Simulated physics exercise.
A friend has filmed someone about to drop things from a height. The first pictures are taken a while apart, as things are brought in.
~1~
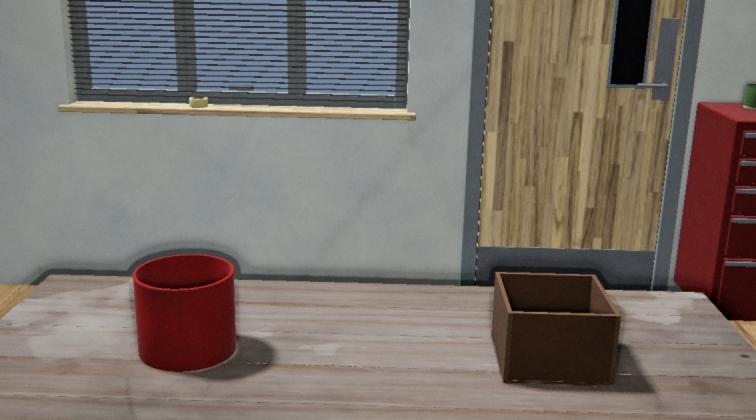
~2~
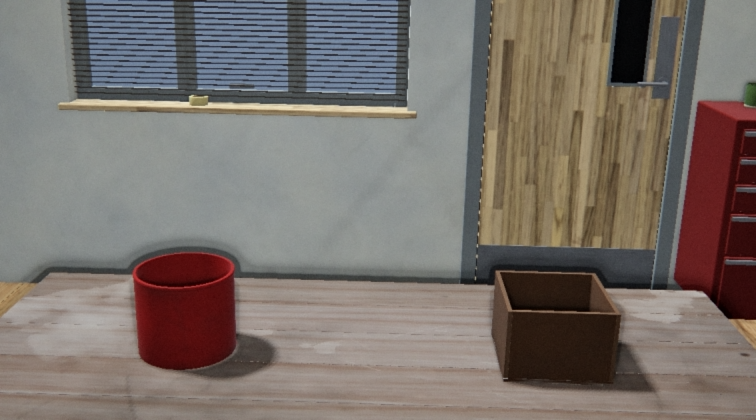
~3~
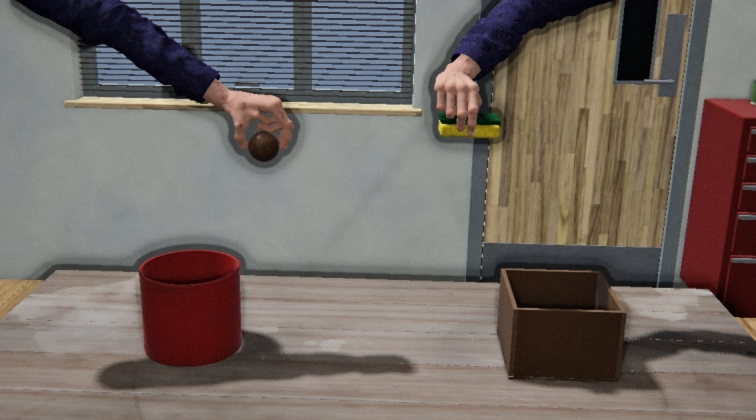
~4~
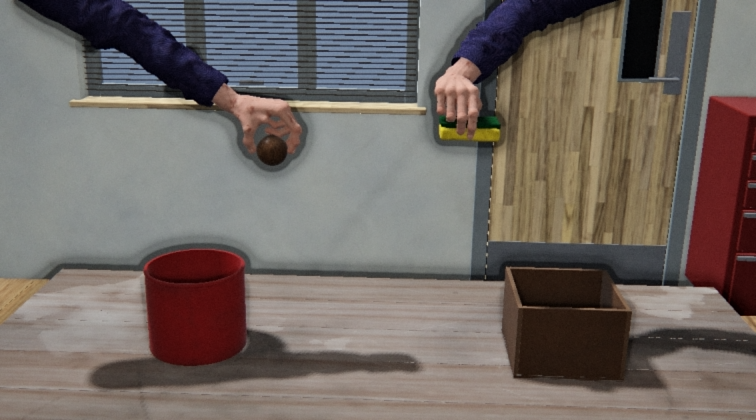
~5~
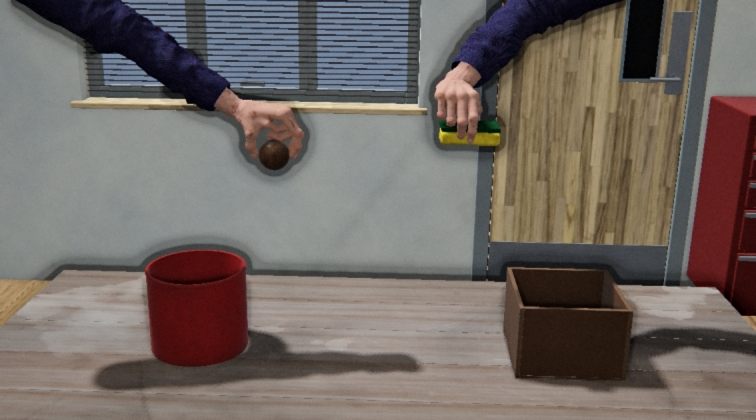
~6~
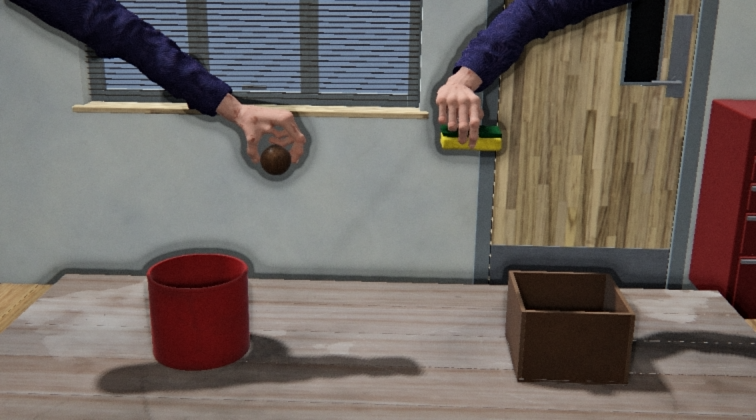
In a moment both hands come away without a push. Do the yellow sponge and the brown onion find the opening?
In the end the yellow sponge falls beside it; the brown onion falls beside it.
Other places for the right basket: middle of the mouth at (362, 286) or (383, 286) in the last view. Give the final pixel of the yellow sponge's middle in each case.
About (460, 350) and (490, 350).
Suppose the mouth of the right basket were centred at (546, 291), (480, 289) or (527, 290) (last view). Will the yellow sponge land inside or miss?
The yellow sponge lands outside; is caught; lands outside.
Then, 0.16 s after the last picture, yellow sponge moved about its own width near (469, 175); brown onion moved about its own width near (277, 196).
Then, 0.26 s after the last picture, yellow sponge falling near (465, 259); brown onion falling near (279, 279).
At rest, the yellow sponge ends up outside, near (461, 348); the brown onion ends up outside, near (280, 338).
